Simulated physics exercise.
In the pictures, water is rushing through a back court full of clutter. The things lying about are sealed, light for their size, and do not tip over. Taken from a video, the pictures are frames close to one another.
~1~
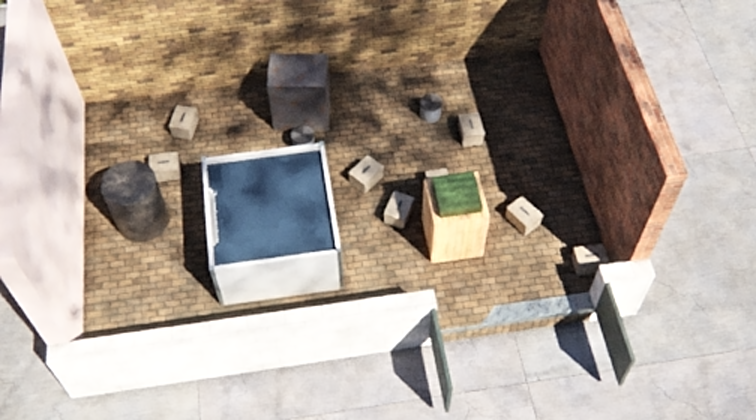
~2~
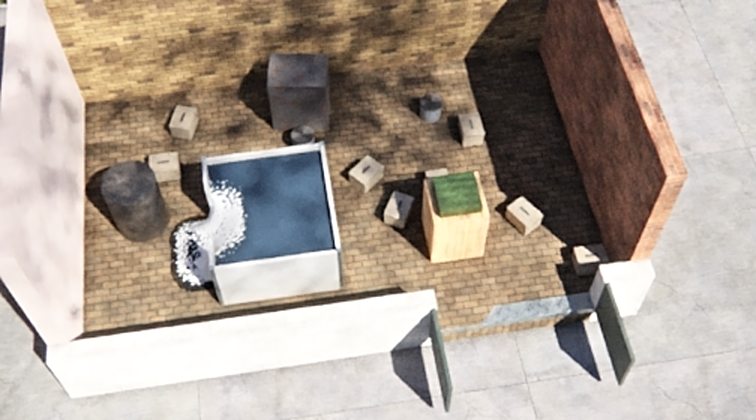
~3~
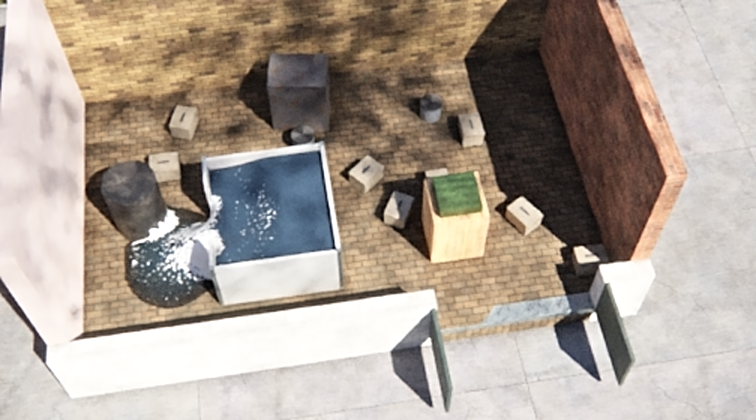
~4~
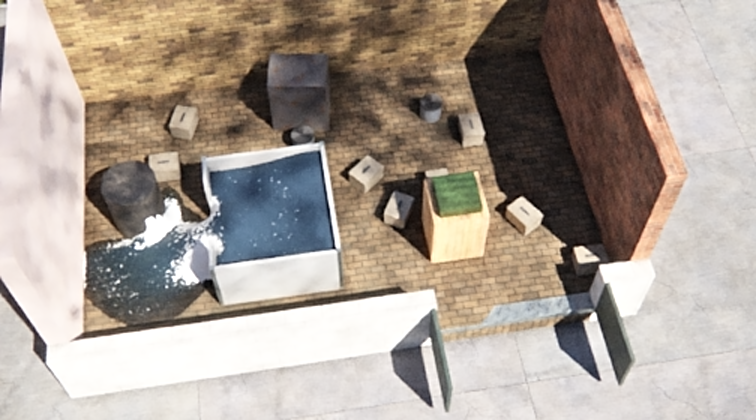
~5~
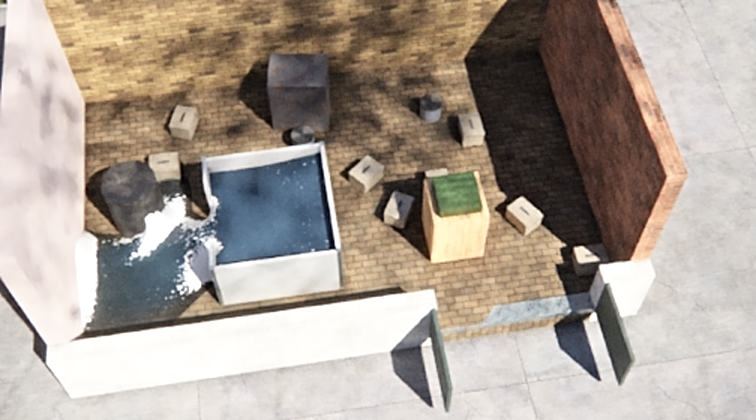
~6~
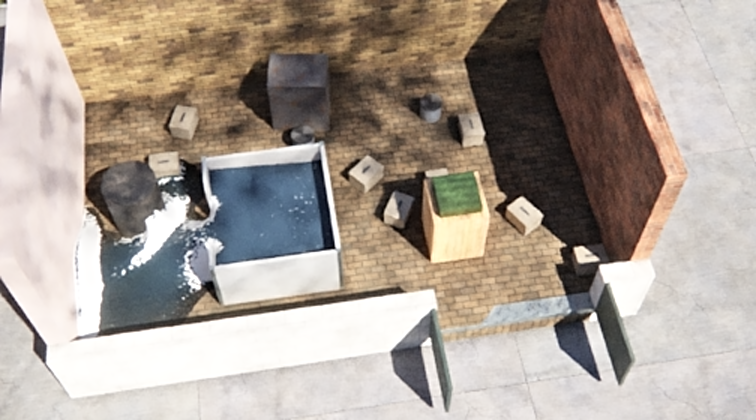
Water pours from the left side of a white-walled tank of blue water in a brick-paved court, seen from high above by a still camera. Around it sit a dark grey cylinder at left, a dark box behind, a green-topped wooden box at right and scattered pale blocks. Foaming white, the water spreads left across the paving to the pale wall, while the objects stay put.
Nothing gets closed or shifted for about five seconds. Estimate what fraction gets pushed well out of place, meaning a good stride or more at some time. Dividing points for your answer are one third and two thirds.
Answer: A share under one third.
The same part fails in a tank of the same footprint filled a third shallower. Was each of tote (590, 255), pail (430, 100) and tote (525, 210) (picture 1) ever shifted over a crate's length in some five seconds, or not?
First: Falls short; second: Falls short; third: Falls short.
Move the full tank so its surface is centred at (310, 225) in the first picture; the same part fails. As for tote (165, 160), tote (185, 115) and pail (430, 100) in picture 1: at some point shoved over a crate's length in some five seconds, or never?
Object by object, in turn: Travelled a good distance, travelled a good distance, lingered near its place.
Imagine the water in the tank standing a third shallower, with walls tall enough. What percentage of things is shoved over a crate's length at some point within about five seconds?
I'd say close to 20 per cent of the things.
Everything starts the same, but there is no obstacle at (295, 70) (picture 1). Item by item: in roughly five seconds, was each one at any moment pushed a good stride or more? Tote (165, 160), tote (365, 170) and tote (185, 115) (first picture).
In sequence: Covered the distance, fell short, covered the distance.
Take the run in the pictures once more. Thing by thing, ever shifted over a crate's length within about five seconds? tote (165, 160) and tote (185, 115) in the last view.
Respectively, travels that far and travels that far.
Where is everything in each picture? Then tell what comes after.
The first frame shows a tote at (164, 162), on the bottom; a tote at (471, 124), on the bottom; 0 of 10 have shifted.
The second frame shows a tote at (164, 162) rests on the ground; a tote at (471, 124), on the bottom; 0 of 10 have shifted.
The third frame shows a tote at (164, 162), on the bottom; a tote at (471, 124) rests on the ground; 0 of 10 have shifted.
The fourth frame shows a tote at (164, 162), on the bottom; a tote at (471, 124) rests on the ground; 0 of 10 have shifted.
The fifth frame shows a tote at (164, 162) rests on the ground; a tote at (471, 124), on the bottom; 0 of 10 have shifted.
The sixth frame shows a tote at (163, 162) rests on the ground; a tote at (471, 124), on the bottom; 0 of 10 have shifted.
A moment on, 1 of 10 are well off their spots; 0 afloat.
Next, 2 of 10 are well off their spots; 1 afloat.
Later, 2 of 10 are well off their spots; 2 afloat.
In the end, 2 of 10 are well off their spots, and 2 have been at some point; 3 afloat.
